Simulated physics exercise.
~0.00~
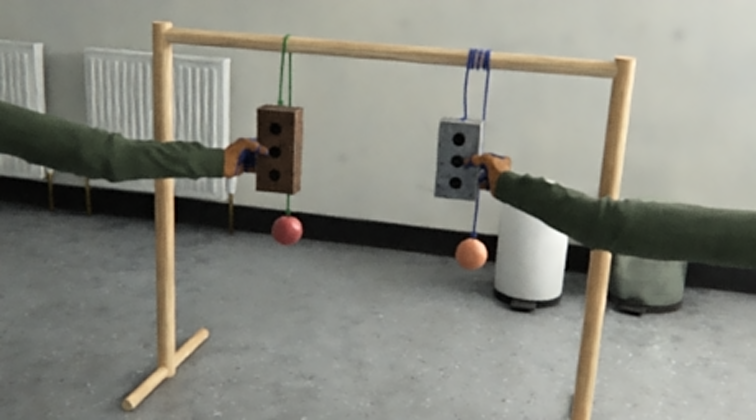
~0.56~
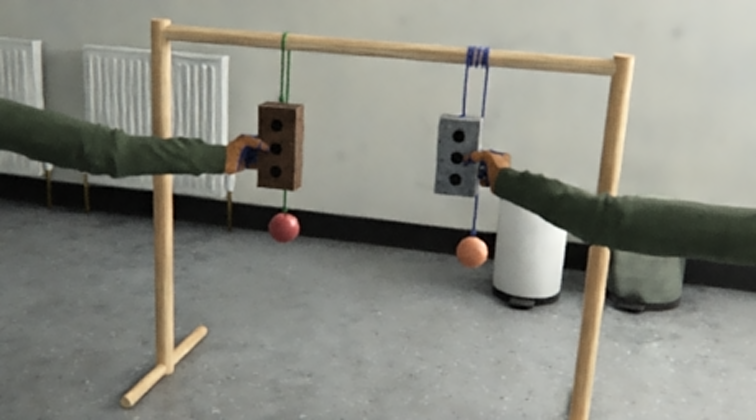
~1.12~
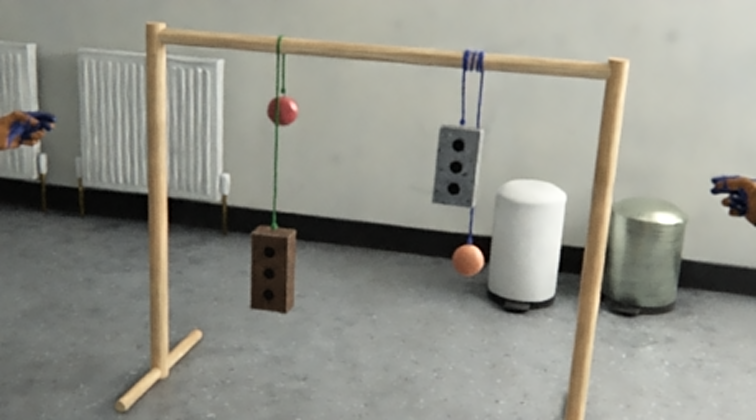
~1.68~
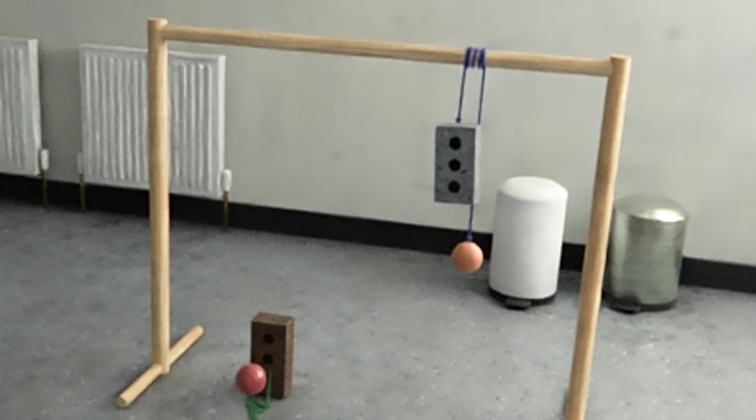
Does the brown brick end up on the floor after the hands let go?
Yes, the brown brick drops to the floor, pulling its green cord off the rail. The grey block stays hanging from its blue cord.
